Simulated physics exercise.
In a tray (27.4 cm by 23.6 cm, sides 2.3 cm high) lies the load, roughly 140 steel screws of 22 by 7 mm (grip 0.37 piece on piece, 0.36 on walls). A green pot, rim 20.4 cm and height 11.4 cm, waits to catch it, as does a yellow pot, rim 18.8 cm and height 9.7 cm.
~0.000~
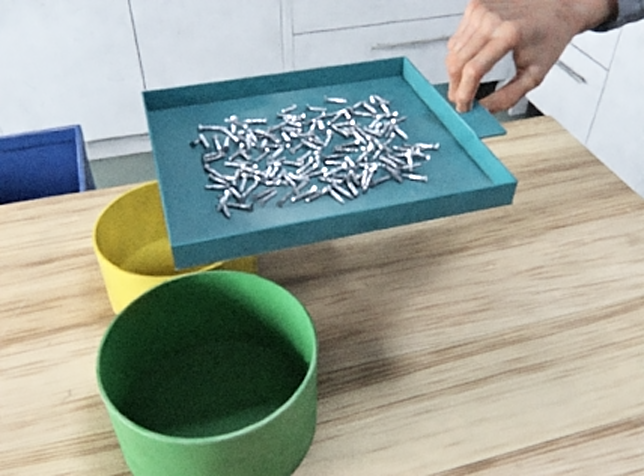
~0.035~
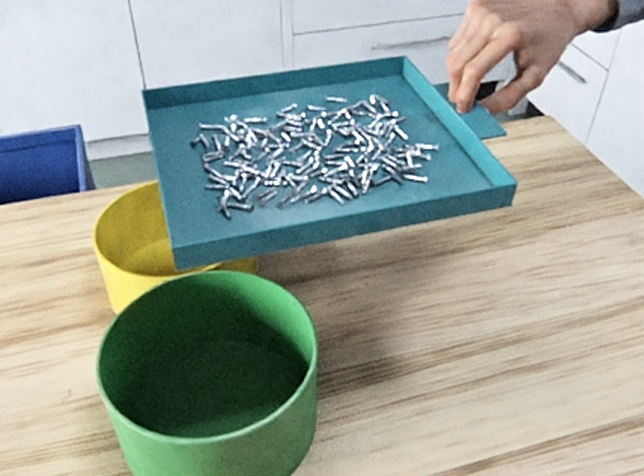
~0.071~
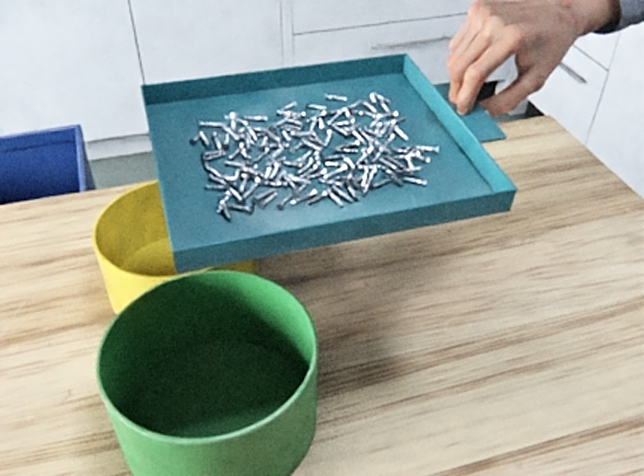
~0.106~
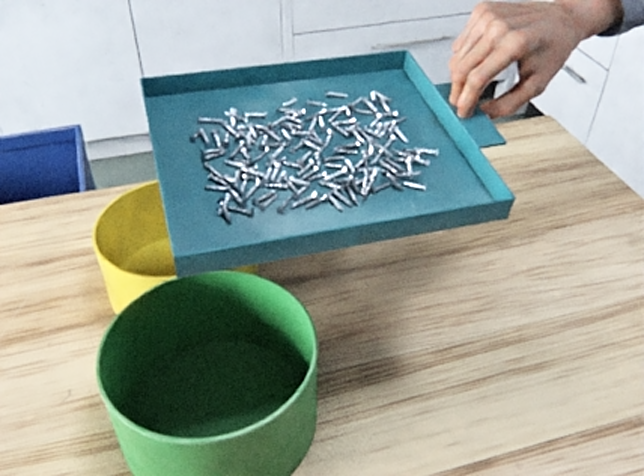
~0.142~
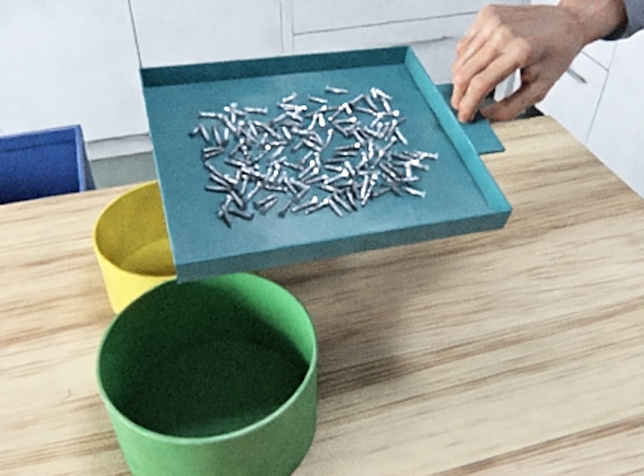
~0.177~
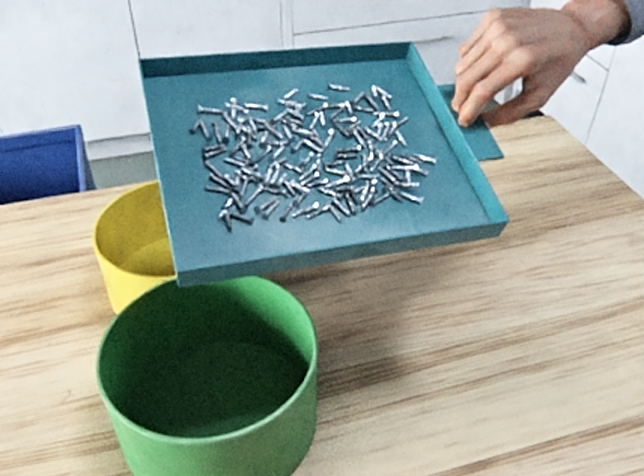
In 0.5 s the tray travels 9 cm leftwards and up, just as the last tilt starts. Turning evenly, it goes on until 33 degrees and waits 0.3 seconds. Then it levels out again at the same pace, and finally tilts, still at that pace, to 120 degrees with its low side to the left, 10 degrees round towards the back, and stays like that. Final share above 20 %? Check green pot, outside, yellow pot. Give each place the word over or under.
Place by place - green pot: Over; outside: Under; yellow pot: Under.
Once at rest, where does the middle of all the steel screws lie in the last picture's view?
Centre at rest: Approx. (207, 392) px.
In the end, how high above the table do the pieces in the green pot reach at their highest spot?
Roughly 1.5 cm.
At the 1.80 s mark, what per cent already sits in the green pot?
Share at that time: Approx. 55 %.
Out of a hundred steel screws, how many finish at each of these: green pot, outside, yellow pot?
Green pot: 90; outside: 10; yellow pot: 0.
After 0.80 s, tilt 25 degrees; tray 100 %; middle of all pieces on or above the table near (368, 236).
After 1.32 s, tilt 27 degrees; tray 100 %; middle of all pieces on or above the table near (314, 171).
After 1.80 s, tilt 88 degrees; tray 35 %, green pot 55 %, in the air 10 %; middle of all pieces on or above the table near (176, 337).
After 2.26 s, tilt 120 degrees; green pot 90 %, outside 10 %; middle of all pieces on or above the table near (211, 393).
By 2.8 s all is still; tray 0 %, yellow pot 0 %, green pot 90 %, outside 10 %.
